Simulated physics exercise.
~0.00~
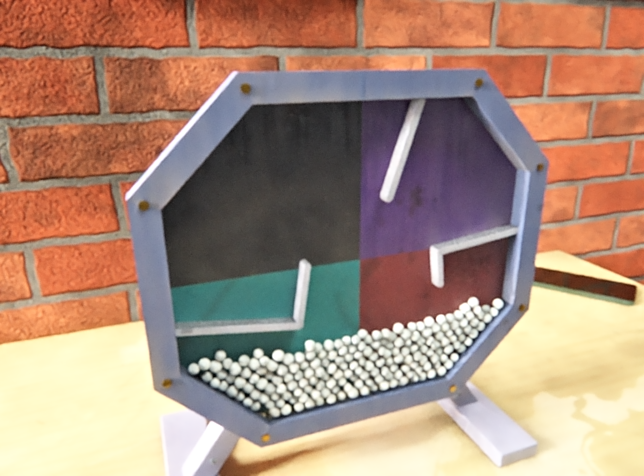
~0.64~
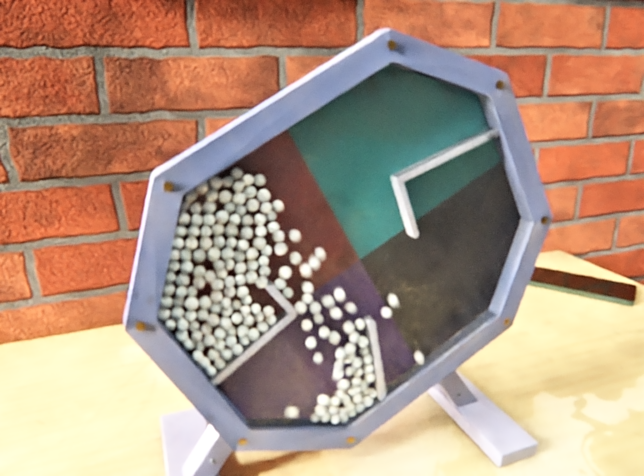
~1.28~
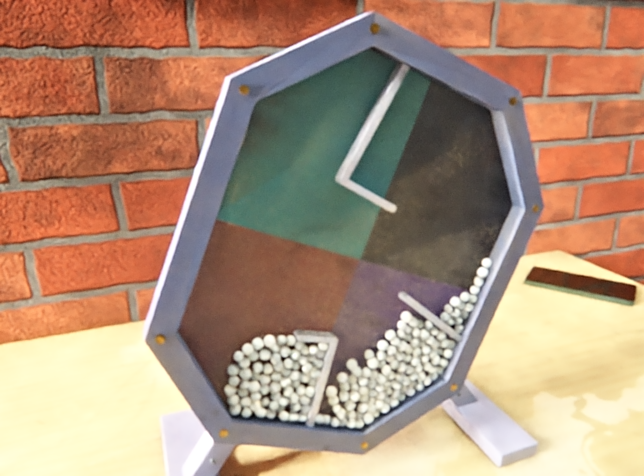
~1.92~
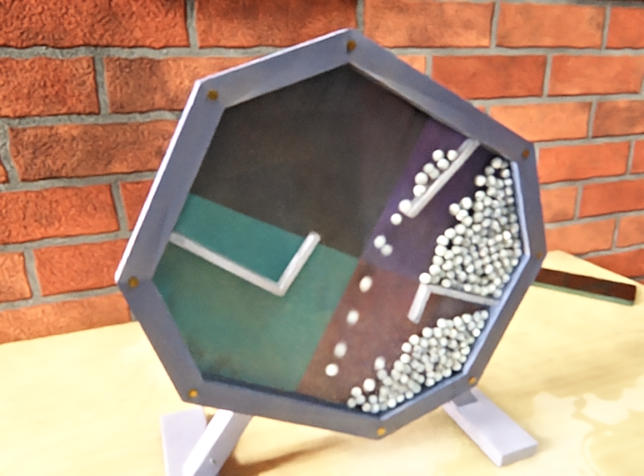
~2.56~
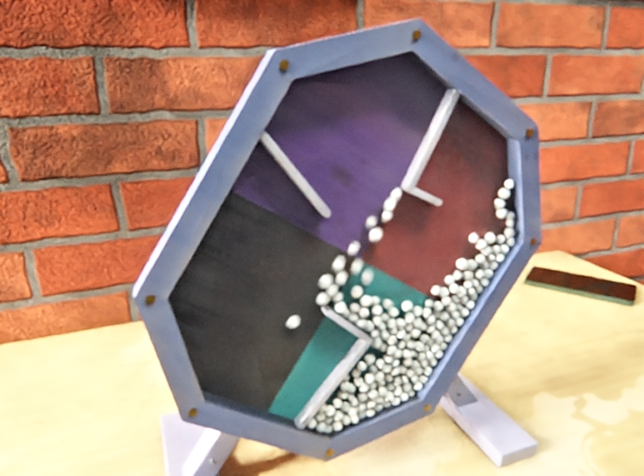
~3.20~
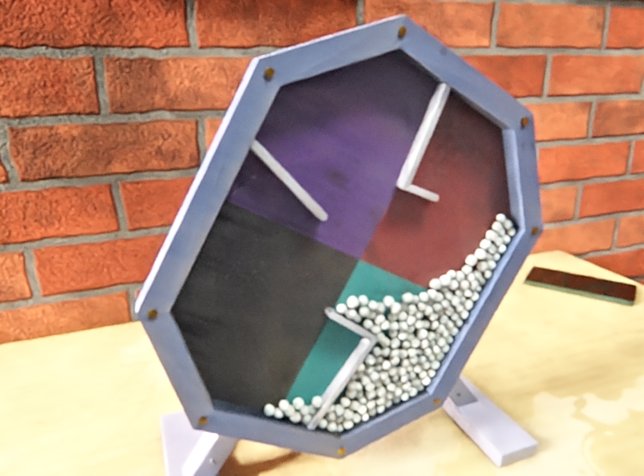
In this clip, an upright eight-sided case of small pale balls turns clockwise on its stand, then swings back anticlockwise past its starting position, the balls tumbling over the inner ledges until they settle along the lower right, mostly over turquoise with some over red.
